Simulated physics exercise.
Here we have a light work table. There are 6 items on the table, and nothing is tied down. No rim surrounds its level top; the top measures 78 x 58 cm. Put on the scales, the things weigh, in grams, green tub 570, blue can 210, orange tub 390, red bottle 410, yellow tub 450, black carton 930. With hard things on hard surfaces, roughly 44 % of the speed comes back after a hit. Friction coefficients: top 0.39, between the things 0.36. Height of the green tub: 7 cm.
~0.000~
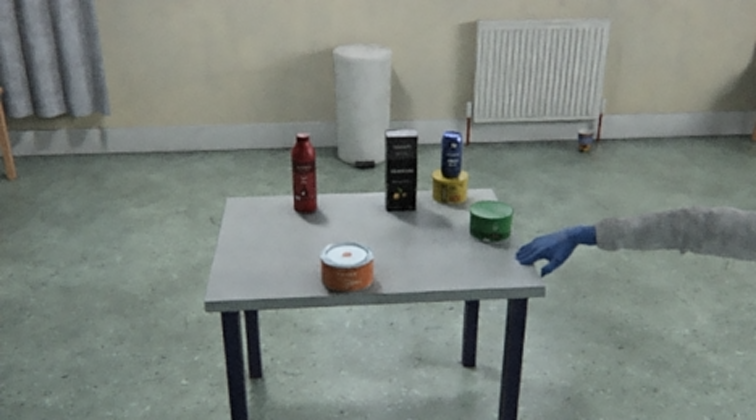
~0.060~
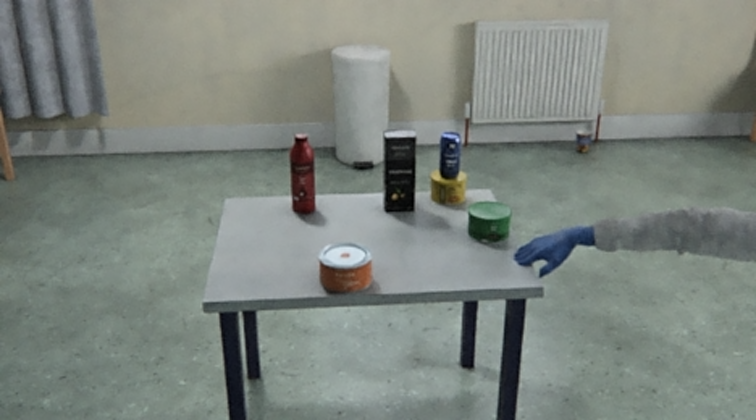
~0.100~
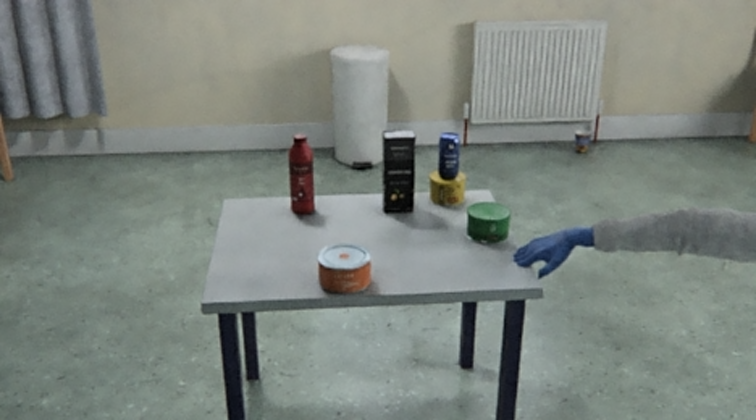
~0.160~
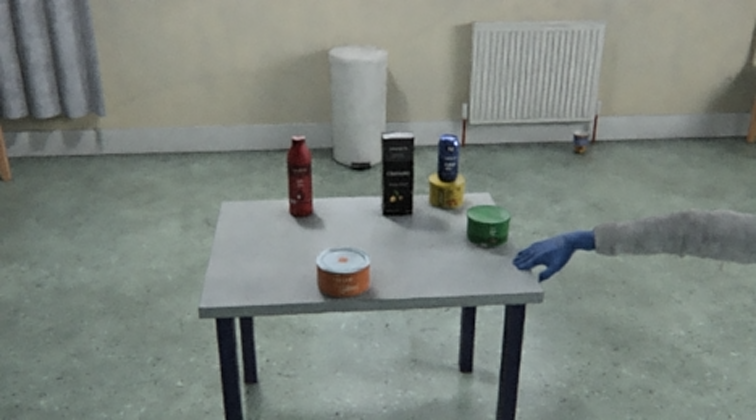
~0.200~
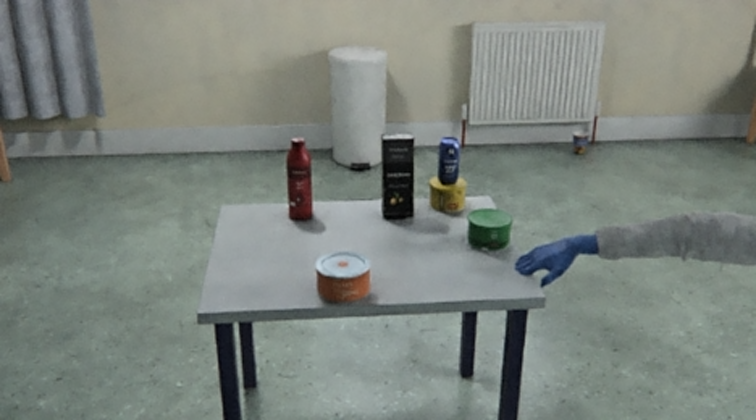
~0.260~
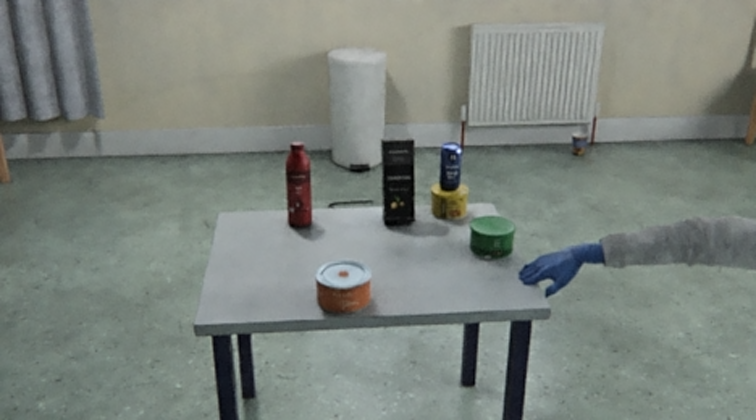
A light grey table stands on a green floor, seen from the front and slightly above, with a white bin, a radiator and a curtain behind. It holds a red bottle at left, a black carton near the middle, a blue can atop a yellow tub, a green tub at right and an orange tub in front. A blue-gloved hand rests by the right edge as the table shifts slightly nearer, carrying everything along.
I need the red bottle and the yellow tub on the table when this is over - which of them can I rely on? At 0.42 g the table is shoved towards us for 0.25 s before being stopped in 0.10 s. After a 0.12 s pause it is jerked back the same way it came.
Red bottle: You can rely on it; yellow tub: You can rely on it.
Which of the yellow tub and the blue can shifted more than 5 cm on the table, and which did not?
Yellow tub: Remains in place. Blue can: Is displaced.
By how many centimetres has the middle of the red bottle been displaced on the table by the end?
About 23 cm.
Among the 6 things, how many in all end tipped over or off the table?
Count: 4.
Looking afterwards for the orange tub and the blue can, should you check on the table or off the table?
Final state - orange tub: Beyond the limits; blue can: Inside the limits.
By 0.56 s, table 18 cm from its start; red bottle tilted 35° near (299, 213); yellow tub 6 cm from its spot near (460, 225); black carton on its side.
By 0.86 s, orange tub now off the table; red bottle on its side near (300, 238); yellow tub 6 cm from its spot near (448, 198).
When it is over (1.6 s), off the table, orange tub; lying over on the table, blue can, red bottle and black carton; the other 2 within 5 cm of the start. In the last view, red bottle near (299, 235), yellow tub near (444, 190).
